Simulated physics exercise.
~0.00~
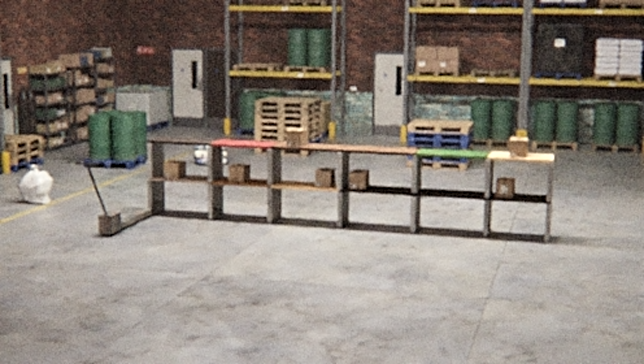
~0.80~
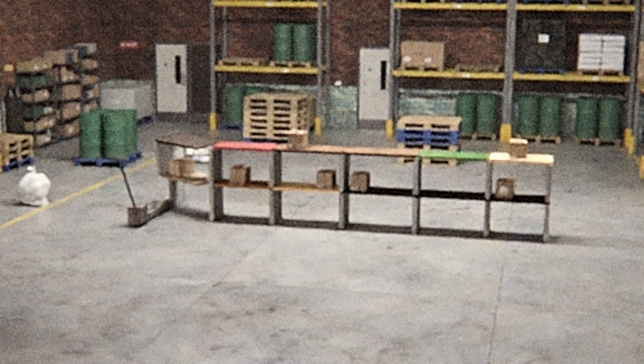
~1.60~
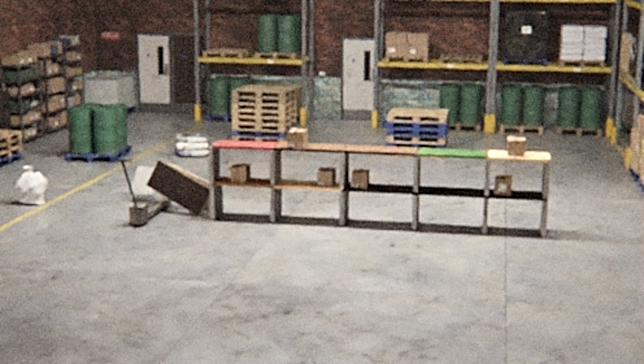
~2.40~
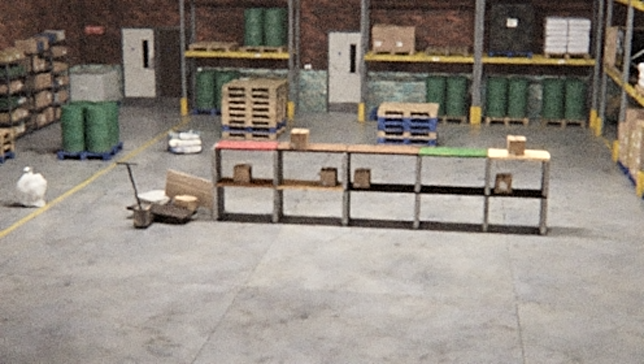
Floor jack pushing under the left end of a long low shelf, toppling its end span while the rest stays standing.
